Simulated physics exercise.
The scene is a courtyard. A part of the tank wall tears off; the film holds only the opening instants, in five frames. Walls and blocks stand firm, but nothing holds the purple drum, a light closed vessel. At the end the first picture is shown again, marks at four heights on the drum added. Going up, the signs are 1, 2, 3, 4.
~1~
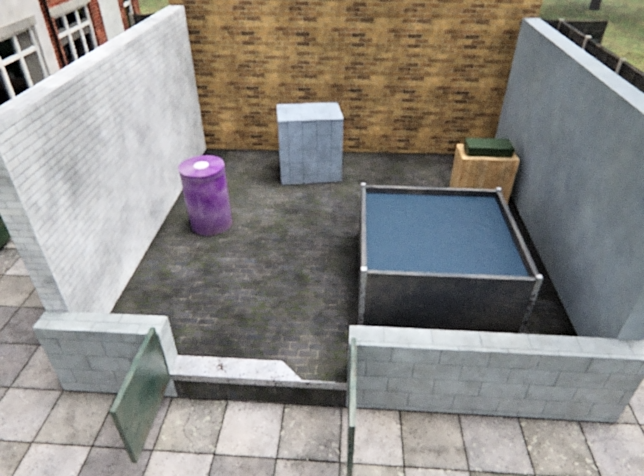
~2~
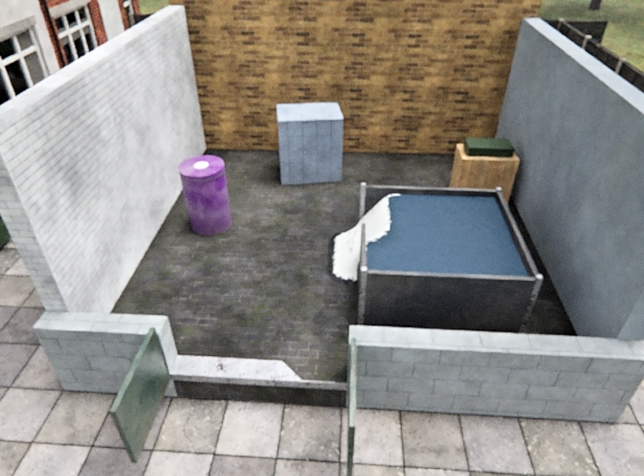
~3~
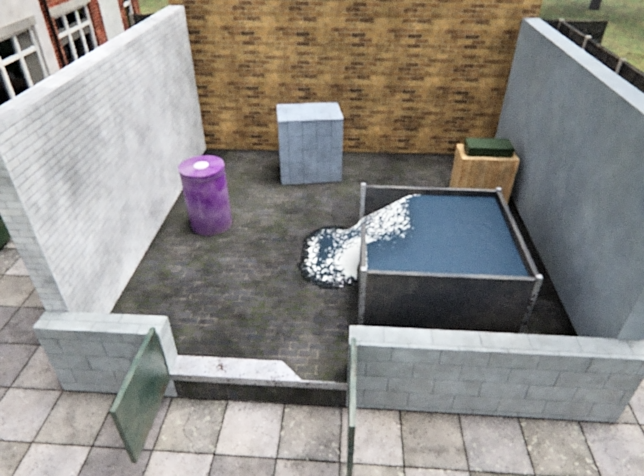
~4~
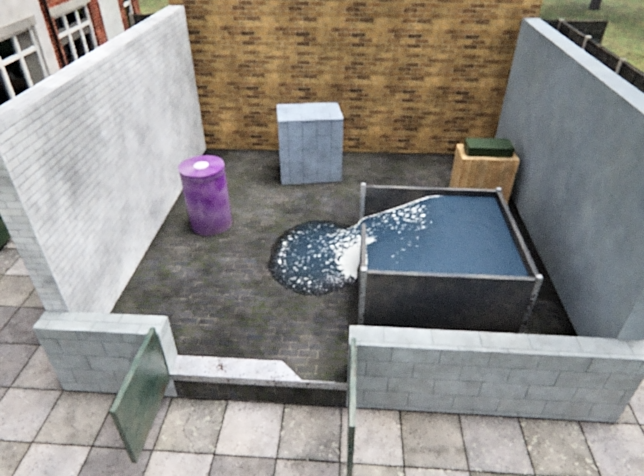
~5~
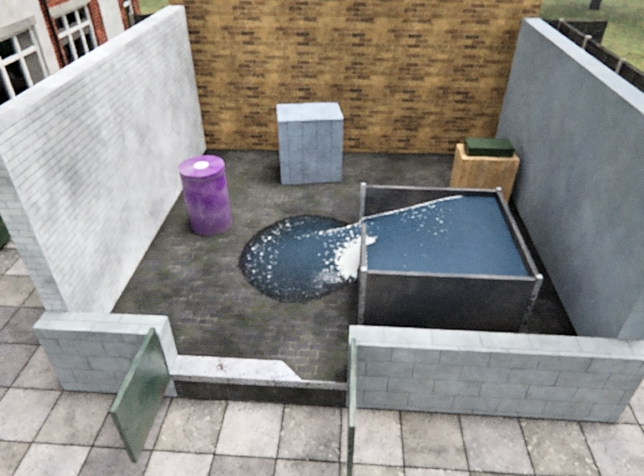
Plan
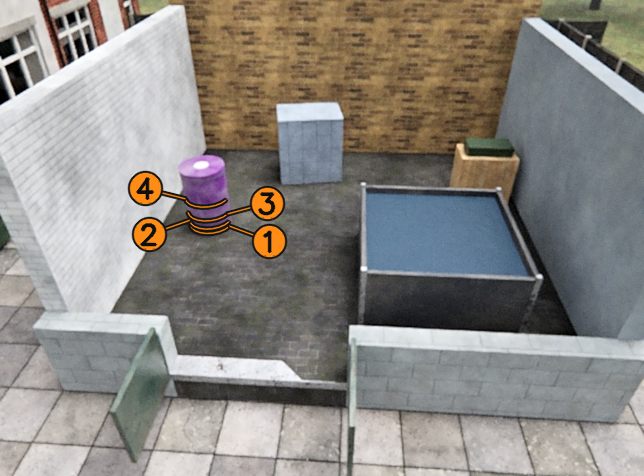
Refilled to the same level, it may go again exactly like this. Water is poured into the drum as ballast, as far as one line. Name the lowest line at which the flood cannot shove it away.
The answer is level 4.
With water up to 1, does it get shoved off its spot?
Yes.
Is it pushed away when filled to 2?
Yes.
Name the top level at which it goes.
3 it is.
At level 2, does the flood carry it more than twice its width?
Yes, clearly.
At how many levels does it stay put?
One of them.
On the marked copy, 1 at (206, 233); 2 at (205, 229); 3 at (204, 221); 4 at (201, 207); from the bottom up 1, 2, 3, 4.
With 1, it is pushed about 4 times its own width away.
With 2, it is pushed about 4 times its own width away.
With 3, it is pushed about half its own width away.
With 4, it does not move.
